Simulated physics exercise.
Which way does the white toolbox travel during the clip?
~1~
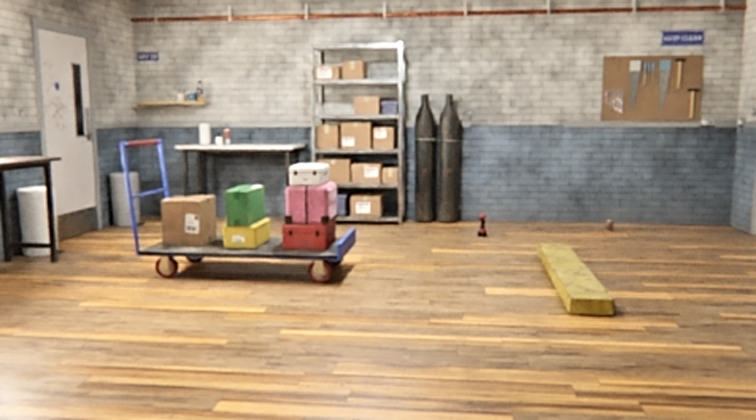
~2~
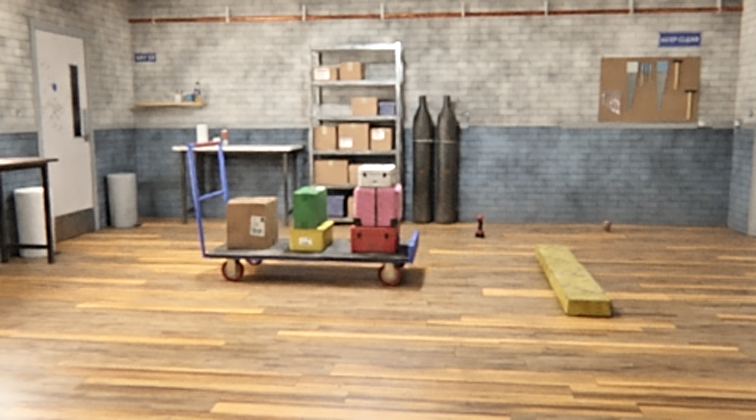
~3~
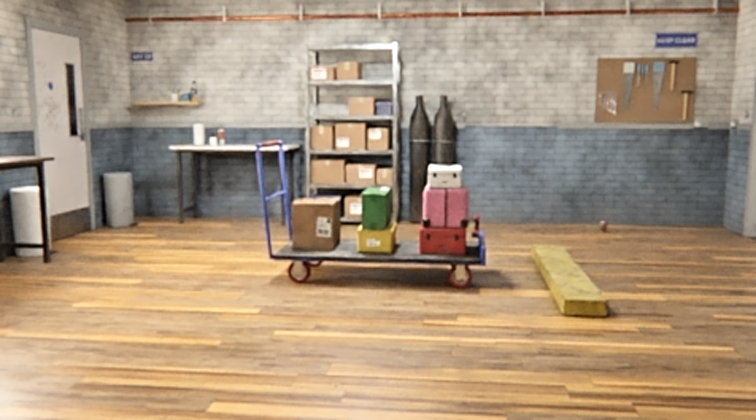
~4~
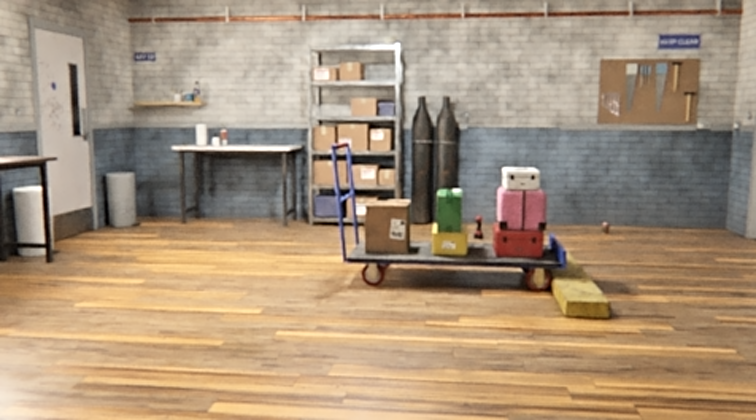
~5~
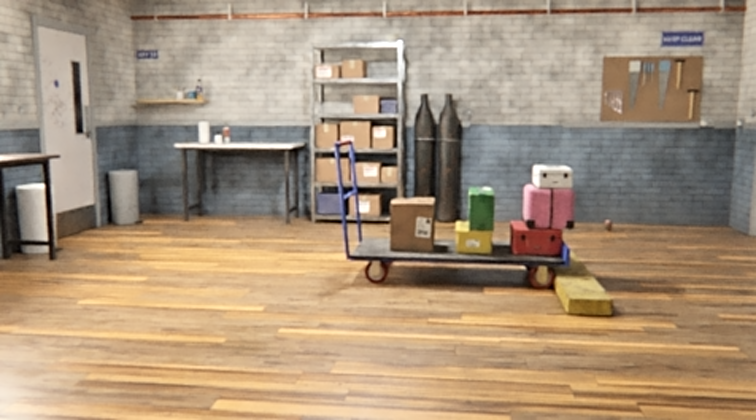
The white toolbox moves to the right, riding on top of the pink suitcase as the cart rolls along.
